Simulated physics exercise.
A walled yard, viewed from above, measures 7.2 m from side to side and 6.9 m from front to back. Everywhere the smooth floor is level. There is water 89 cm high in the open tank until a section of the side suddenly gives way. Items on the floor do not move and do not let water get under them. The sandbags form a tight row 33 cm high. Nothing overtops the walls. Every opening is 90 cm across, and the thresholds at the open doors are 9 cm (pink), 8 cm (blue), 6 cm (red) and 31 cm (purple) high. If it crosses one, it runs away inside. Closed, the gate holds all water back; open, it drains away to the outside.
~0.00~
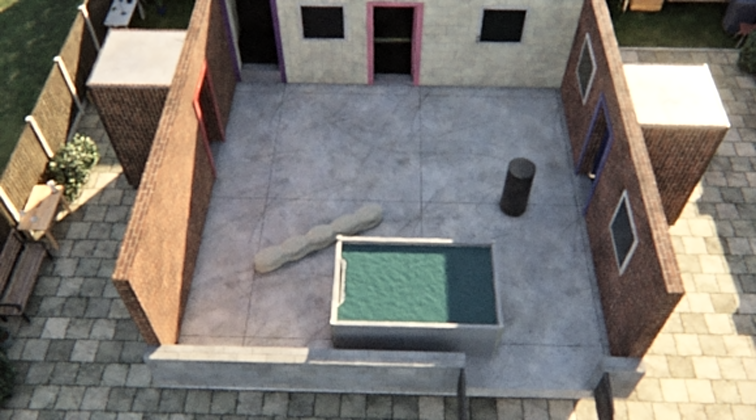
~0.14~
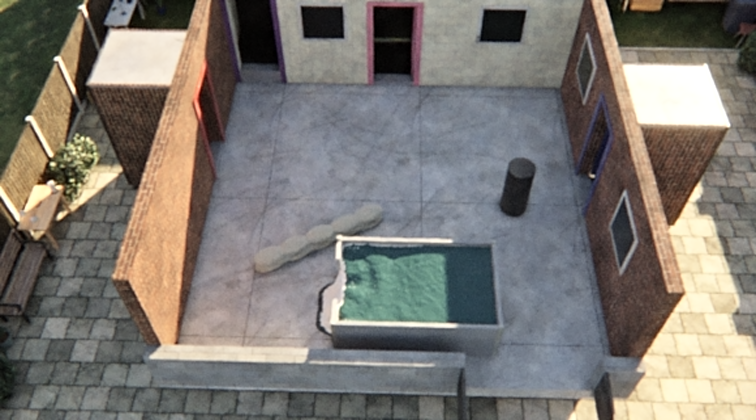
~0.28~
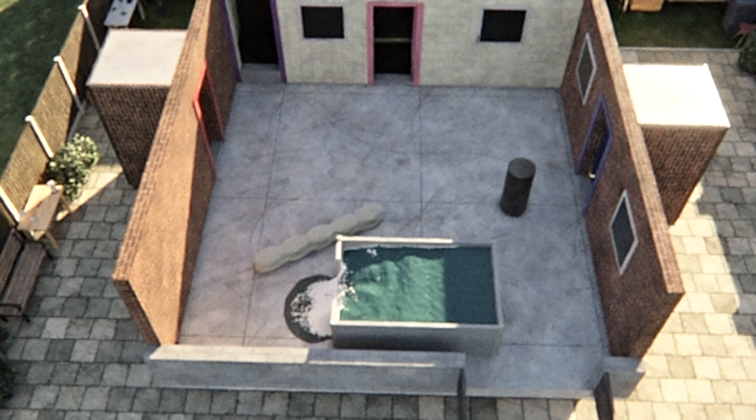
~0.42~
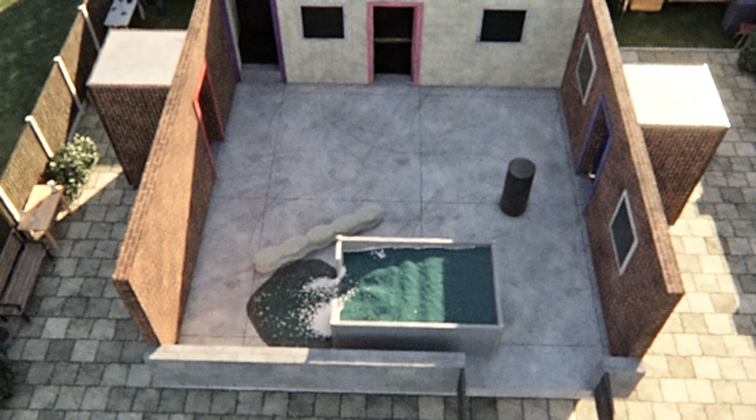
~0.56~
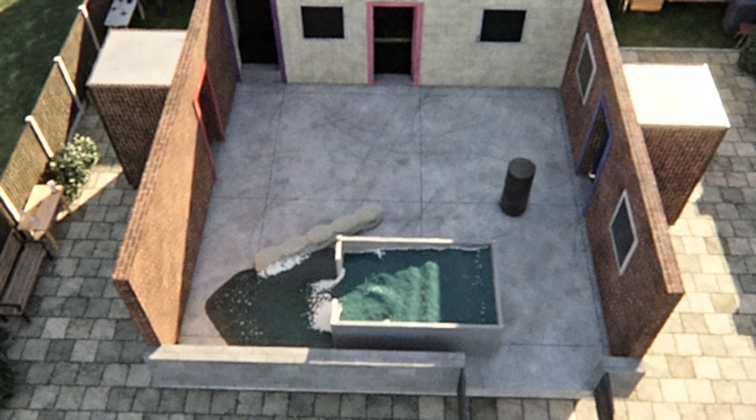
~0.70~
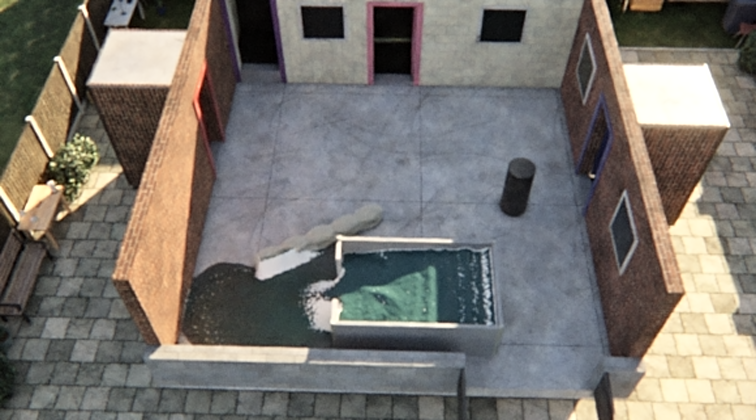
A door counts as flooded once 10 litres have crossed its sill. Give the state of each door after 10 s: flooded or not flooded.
State after that time: Pink door not flooded, blue door not flooded, red door not flooded, purple door not flooded.
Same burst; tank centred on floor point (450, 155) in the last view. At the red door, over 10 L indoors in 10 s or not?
Then, at red, it's too much.
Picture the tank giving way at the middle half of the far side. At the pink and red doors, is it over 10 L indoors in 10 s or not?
Result: Pink limit passed, red limit not passed.
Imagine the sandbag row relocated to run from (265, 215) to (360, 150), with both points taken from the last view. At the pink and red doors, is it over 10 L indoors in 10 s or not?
Note - pink: Limit held; red: Limit exceeded.
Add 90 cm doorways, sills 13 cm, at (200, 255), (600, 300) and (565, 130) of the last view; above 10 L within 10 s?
In that order: Beyond it, short of it, short of it.
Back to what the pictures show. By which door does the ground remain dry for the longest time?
Door: Blue.
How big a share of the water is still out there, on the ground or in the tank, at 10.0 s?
96 %.
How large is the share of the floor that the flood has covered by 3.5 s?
Roughly 45 % of the floor.
After 1.4 s water covers 15 % of the floor and is deepest (56 cm) near (176, 355); pink door not reached, blue door not reached, red door not reached, purple door not reached.
After 2.2 s water covers 25 % of the floor and is deepest (49 cm) near (181, 336); pink door not reached, blue door not reached, red door 4 cm at the sill, 0 L in, purple door not reached.
After 3.5 s water covers 45 % of the floor and is deepest (32 cm) near (332, 311); pink door not reached, blue door not reached, red door 7 cm at the sill, 0 L in, purple door 14 cm at the sill, 0 L in.
After 6.0 s water covers 70 % of the floor and is deepest (26 cm) near (187, 355); pink door 8 cm at the sill, 0 L in, blue door 2 cm at the sill, 0 L in, red door 6 cm at the sill, 1 L in, purple door 16 cm at the sill, 0 L in.
After 10.0 s water covers 95 % of the floor and is deepest (15 cm) near (329, 349); pink door 7 cm at the sill, 1 L in, blue door 8 cm at the sill, 0 L in, red door 4 cm at the sill, 1 L in, purple door 10 cm at the sill, 0 L in.
